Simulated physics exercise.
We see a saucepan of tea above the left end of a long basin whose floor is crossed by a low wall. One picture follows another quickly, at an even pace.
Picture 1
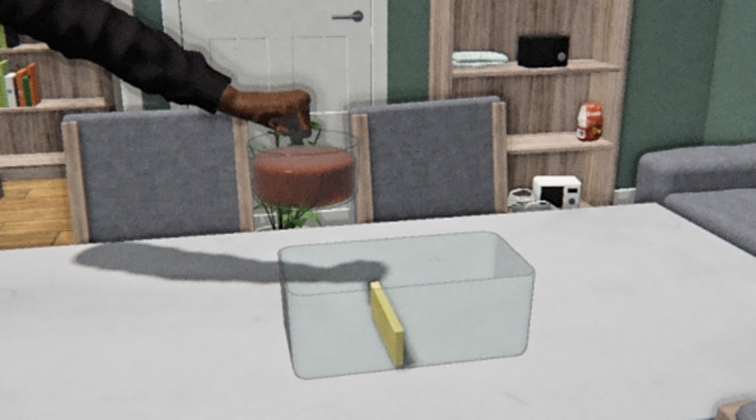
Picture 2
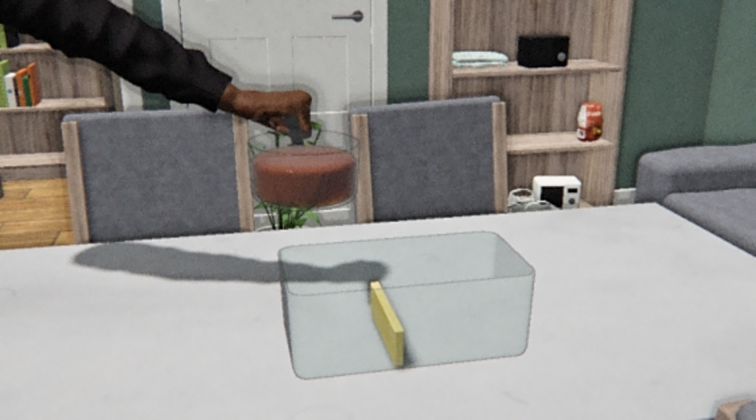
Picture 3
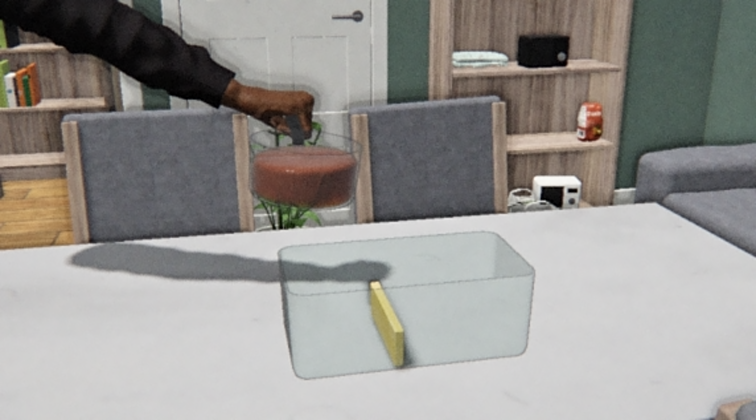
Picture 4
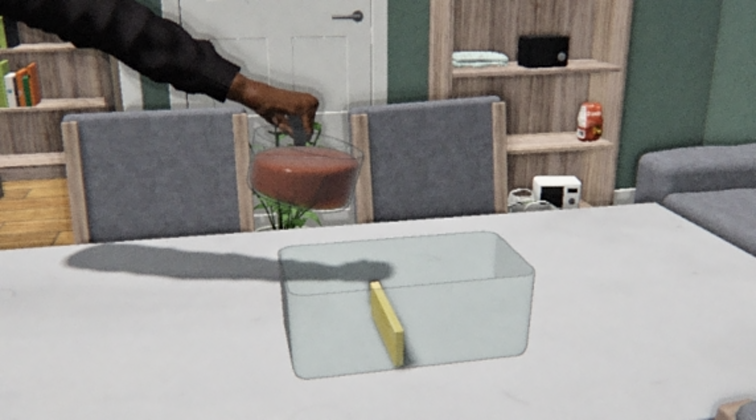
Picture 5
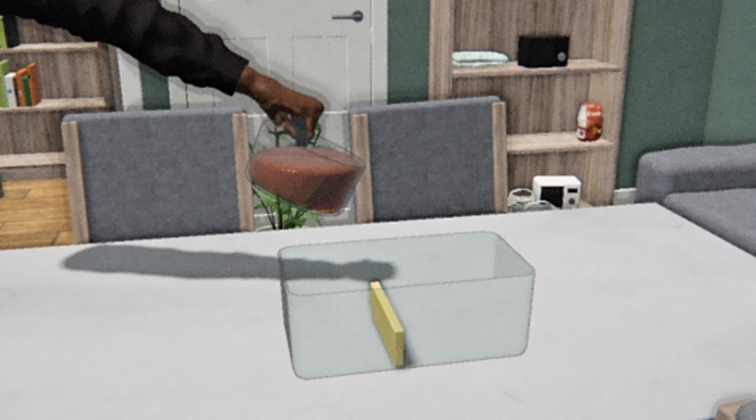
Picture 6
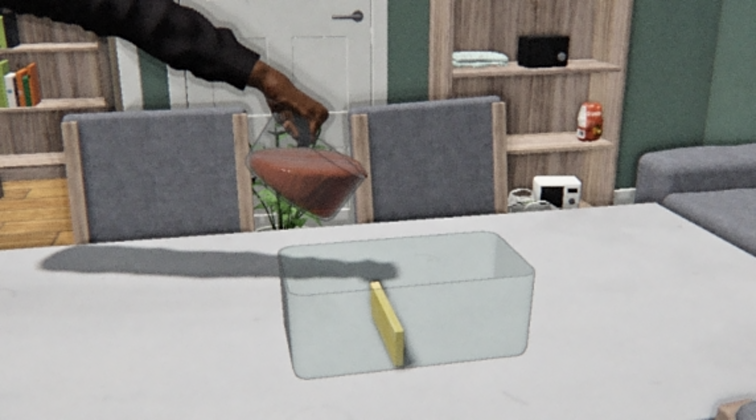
A dark-skinned hand in a black sleeve holds a clear, round pan of reddish-brown tea above the left end of a long glass basin, seen from a steady, slightly raised view across a pale dining table. A low yellow wall crosses the basin's floor, with grey chairs, a white door and wooden shelves behind. The hand gradually tilts the pan rightward, and the tea shifts toward its lowering right rim.
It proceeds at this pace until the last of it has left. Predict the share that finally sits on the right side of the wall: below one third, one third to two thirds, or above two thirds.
Lands in the middle band.
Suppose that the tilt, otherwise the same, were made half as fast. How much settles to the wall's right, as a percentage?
I'd say close to 70 per cent.
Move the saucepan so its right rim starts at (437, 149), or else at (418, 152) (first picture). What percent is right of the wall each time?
It would come to near 90 per cent, and then near 90 per cent.
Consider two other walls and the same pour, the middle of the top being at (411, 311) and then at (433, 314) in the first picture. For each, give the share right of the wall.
First try close to 15 percent, second try close to 15 percent.
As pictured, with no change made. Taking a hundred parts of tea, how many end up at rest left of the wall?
Roughly 45 percent of it.
A moment on, the saucepan is tipped right over and 20 per cent is still to pour, 5 is left of the wall and 31 right of it.
Next, the saucepan is tipped right over and 3 per cent is still to pour, 35 is left of the wall and 55 right of it.
Then the saucepan is tipped right over and 0 per cent is still to pour, 42 is left of the wall and 55 right of it.
Later the saucepan is tipped right over and 0 per cent is still to pour, 43 is left of the wall and 55 right of it.
Finally, 43 per cent lies left of the wall, 55 right of it and 2 outside.
